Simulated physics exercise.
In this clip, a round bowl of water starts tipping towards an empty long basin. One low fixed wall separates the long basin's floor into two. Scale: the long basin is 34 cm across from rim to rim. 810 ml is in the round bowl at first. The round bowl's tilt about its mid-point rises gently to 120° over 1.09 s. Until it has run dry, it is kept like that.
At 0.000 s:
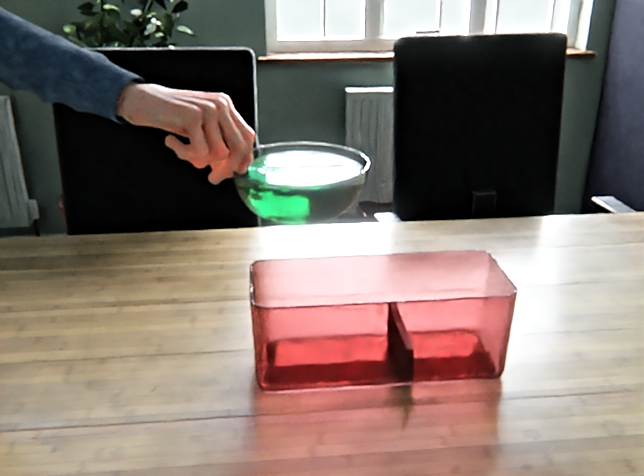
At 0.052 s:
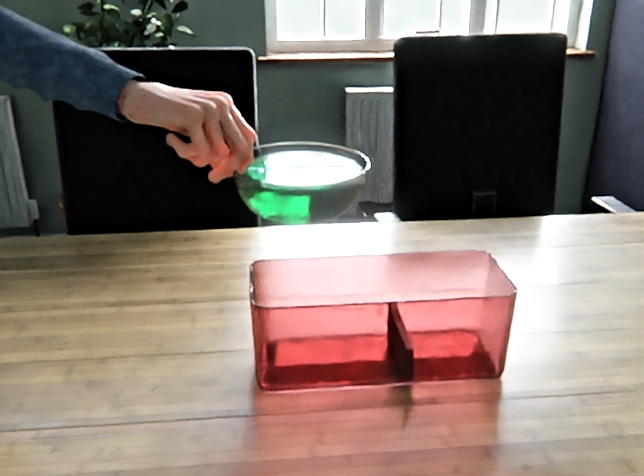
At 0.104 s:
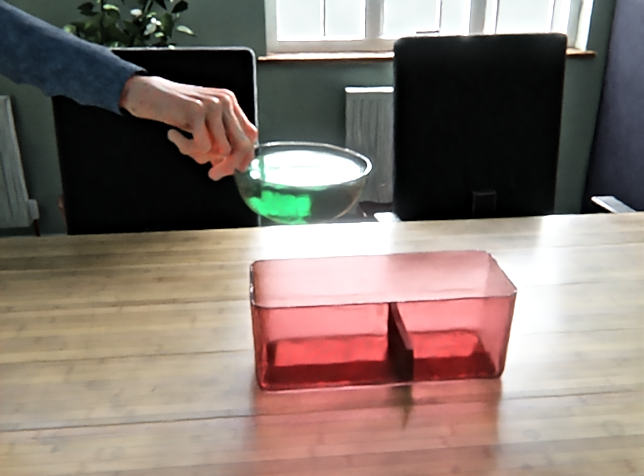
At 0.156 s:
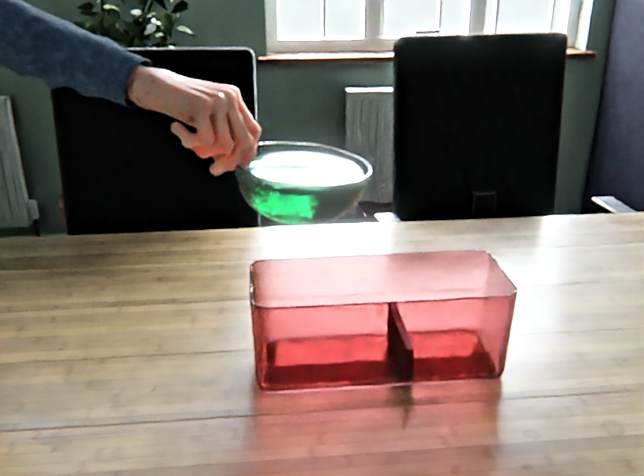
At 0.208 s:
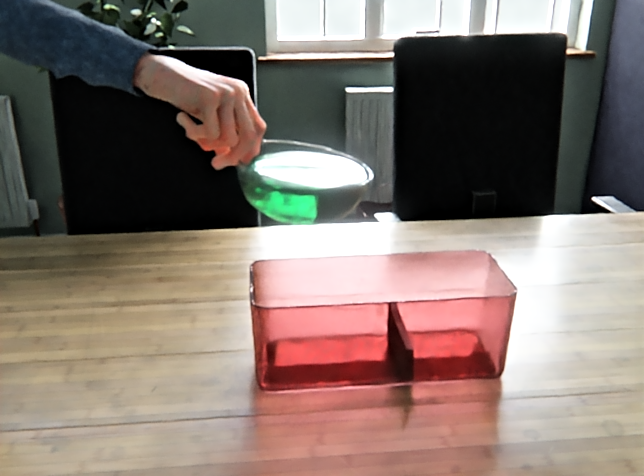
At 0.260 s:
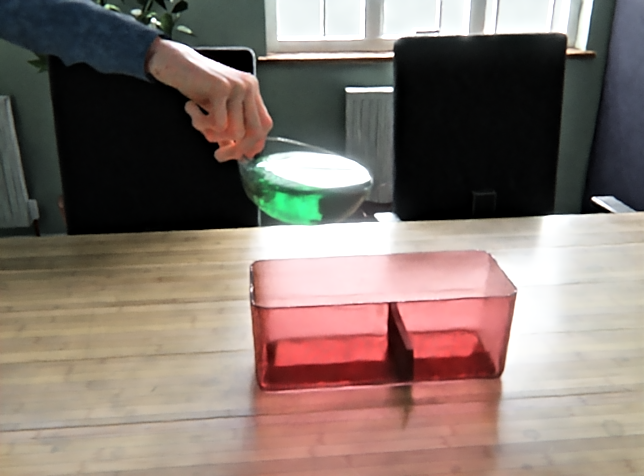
The video shows a hand holding a clear round bowl with green liquid above a translucent red, divided rectangular container on a wooden table. The hand gradually tilts the bowl slightly to the right while the container stays still.
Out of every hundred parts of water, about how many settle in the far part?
About 56 out of 100.
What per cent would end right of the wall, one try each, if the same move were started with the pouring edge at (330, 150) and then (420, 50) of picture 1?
10 per cent first, 65 per cent second.
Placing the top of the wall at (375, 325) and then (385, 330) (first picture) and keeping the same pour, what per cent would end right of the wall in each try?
I'd say 80 percent on the first go, 65 percent on the next.
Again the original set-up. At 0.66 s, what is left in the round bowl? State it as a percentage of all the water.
Roughly 18 percent.
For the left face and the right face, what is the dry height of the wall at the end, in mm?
The left side gives some 38 mm, the right side some 22 mm.
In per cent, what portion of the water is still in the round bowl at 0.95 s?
Close to 0 percent of the total.
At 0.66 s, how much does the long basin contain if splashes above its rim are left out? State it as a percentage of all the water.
Close to 46 in a hundred.
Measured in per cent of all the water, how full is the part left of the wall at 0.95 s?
Roughly 40 percent.
After 0.66 s the tilt is 79° and 18 per cent is still to pour, 8 is left of the wall and 38 right of it.
After 0.95 s the tilt is 115° and 0 per cent is still to pour, 40 is left of the wall and 56 right of it.
After 1.26 s the tilt is 120° and 0 per cent is still to pour, 40 is left of the wall and 56 right of it.
After 1.59 s the tilt is 120° and 0 per cent is still to pour, 40 is left of the wall and 56 right of it.
In the end 40 per cent lies left of the wall, 56 right of it and 4 outside.
